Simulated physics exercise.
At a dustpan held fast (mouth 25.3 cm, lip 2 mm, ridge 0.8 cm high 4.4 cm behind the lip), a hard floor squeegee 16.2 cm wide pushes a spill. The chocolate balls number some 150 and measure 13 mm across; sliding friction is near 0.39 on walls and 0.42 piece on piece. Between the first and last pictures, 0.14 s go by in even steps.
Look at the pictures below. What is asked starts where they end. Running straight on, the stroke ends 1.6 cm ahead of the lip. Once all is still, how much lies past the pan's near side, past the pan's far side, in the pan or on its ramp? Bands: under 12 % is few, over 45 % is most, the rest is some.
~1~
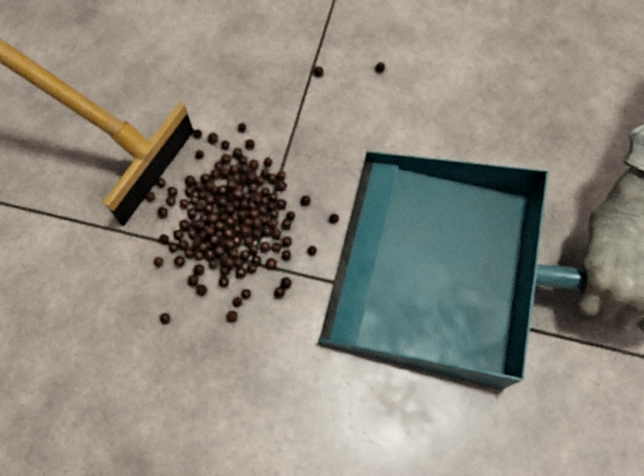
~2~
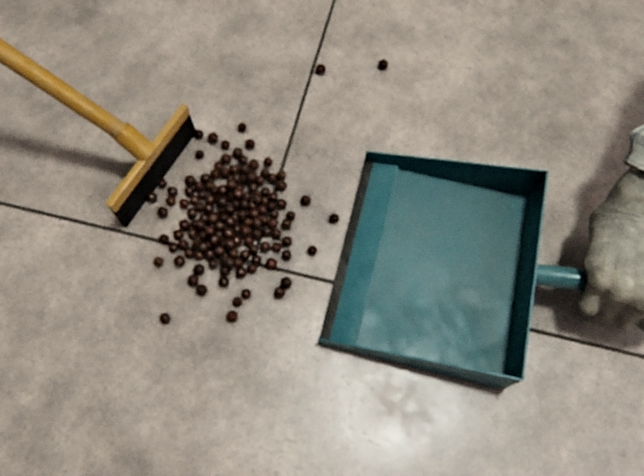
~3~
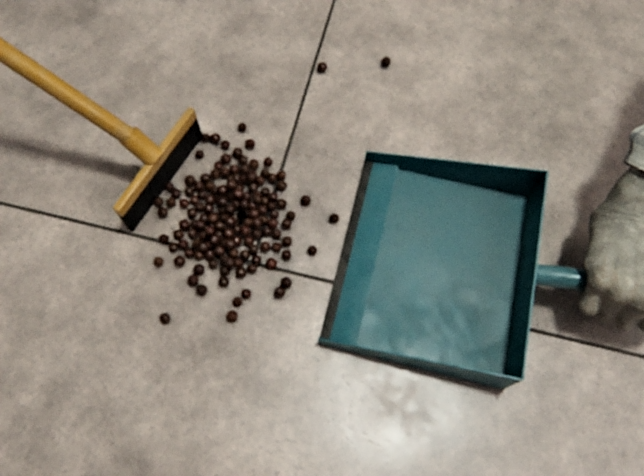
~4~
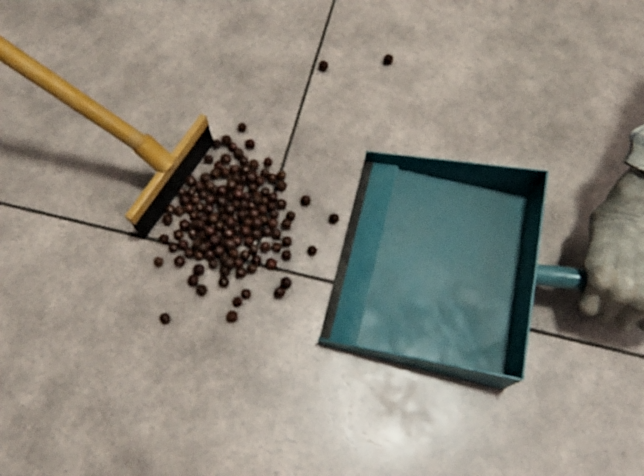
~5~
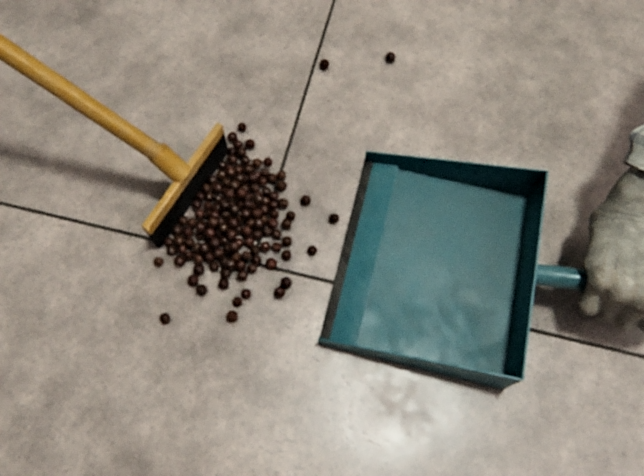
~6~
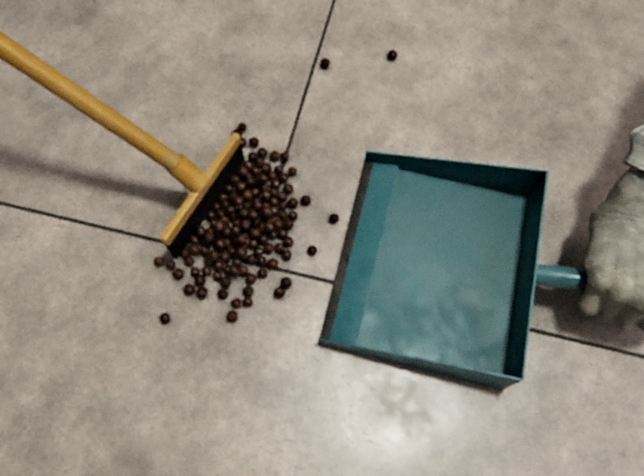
Past the pan's near side: Some; past the pan's far side: Few; in the pan or on its ramp: Some.
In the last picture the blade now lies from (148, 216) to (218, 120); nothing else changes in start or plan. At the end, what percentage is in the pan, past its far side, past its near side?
Final per cent - pan 25, far 10, near 5.
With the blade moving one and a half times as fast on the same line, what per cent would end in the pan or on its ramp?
Then near 50 in a hundred.
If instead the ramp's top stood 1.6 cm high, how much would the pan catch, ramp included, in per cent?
Estimate with the new ramp: Some 35 in a hundred.
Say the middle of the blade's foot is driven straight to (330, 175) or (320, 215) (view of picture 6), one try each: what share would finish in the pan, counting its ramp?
Close to 15 and 40 percent, in that order.
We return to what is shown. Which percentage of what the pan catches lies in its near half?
I'd put it near 80 per cent.
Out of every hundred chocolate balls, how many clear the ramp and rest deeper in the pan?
Roughly 25 percent.
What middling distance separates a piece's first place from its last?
It comes to some 20 cm.
Then, 0.10 s after the last picture, middle of the blade 10 cm from the lip; 0 % over the lip, far side 5 %, near side 5 %.
Then, 0.16 s after the last picture, middle of the blade 5 cm from the lip; 20 % over the lip, far side 5 %, near side 10 %.
Then, 0.37 s after the last picture, middle of the blade 4 cm from the lip; 45 % over the lip, far side 5 %, near side 20 %.
In the end, near side 20 %, far side 5 %, pan 40 %, in front of the lip or behind the blade 35 %.
